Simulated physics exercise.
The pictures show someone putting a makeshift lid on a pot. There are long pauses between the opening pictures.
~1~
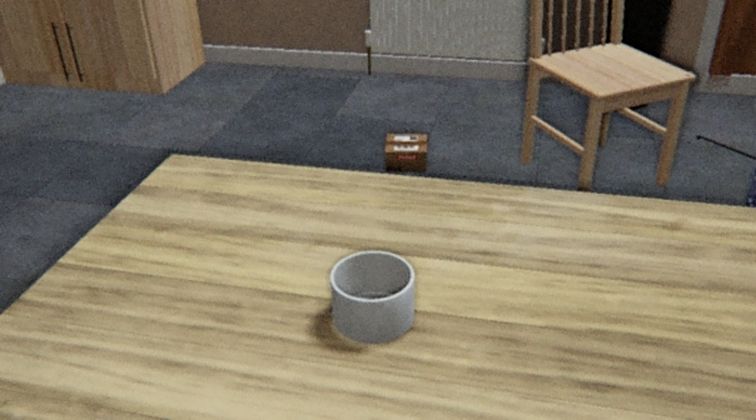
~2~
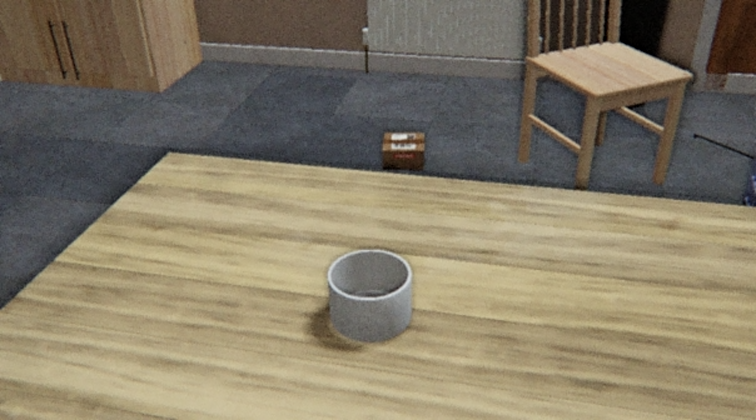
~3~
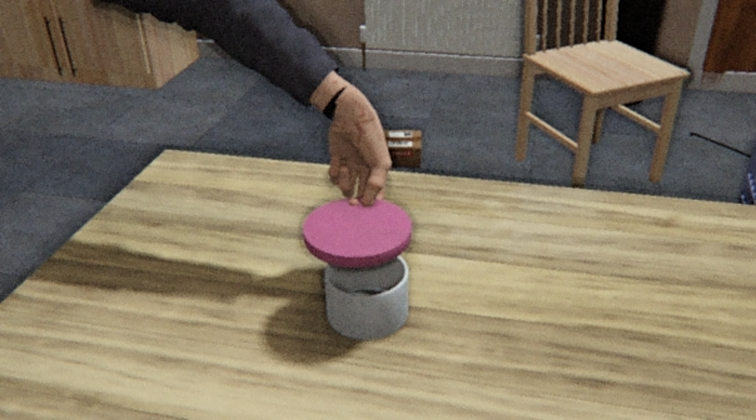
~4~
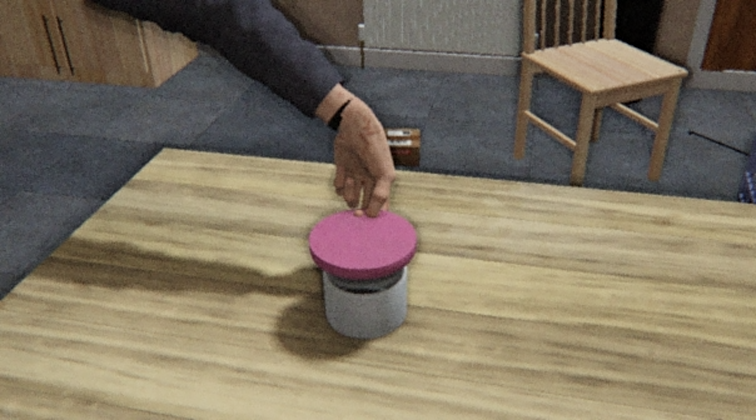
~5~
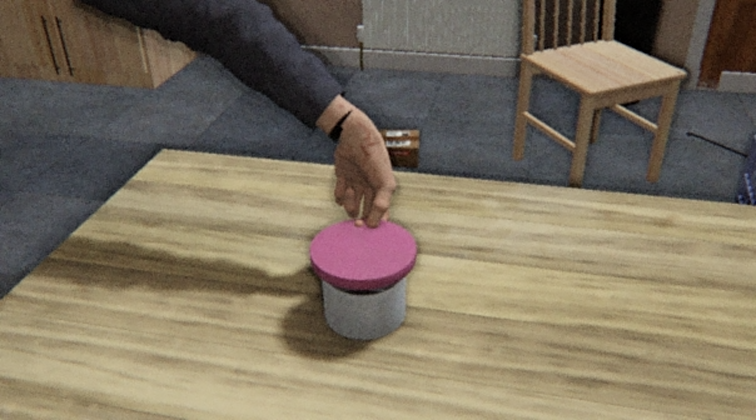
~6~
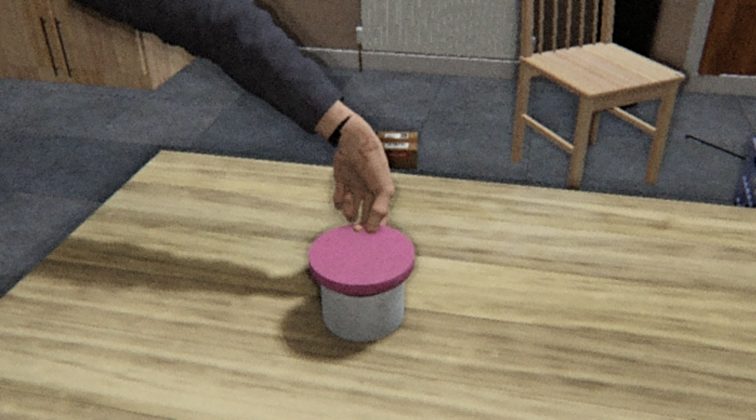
A hand in a dark sleeve lowering a round pink coaster onto the open top of a grey mug on a wooden table.
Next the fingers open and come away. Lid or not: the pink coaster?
In the end the pink coaster covers the opening.
Then, 0.10 s later than the last frame, pink coaster shifted a little near (362, 267).
Then, 0.24 s later than the last frame, pink coaster sitting on the rim near (362, 267).
When it is over, the pink coaster works as a lid, near (362, 267).
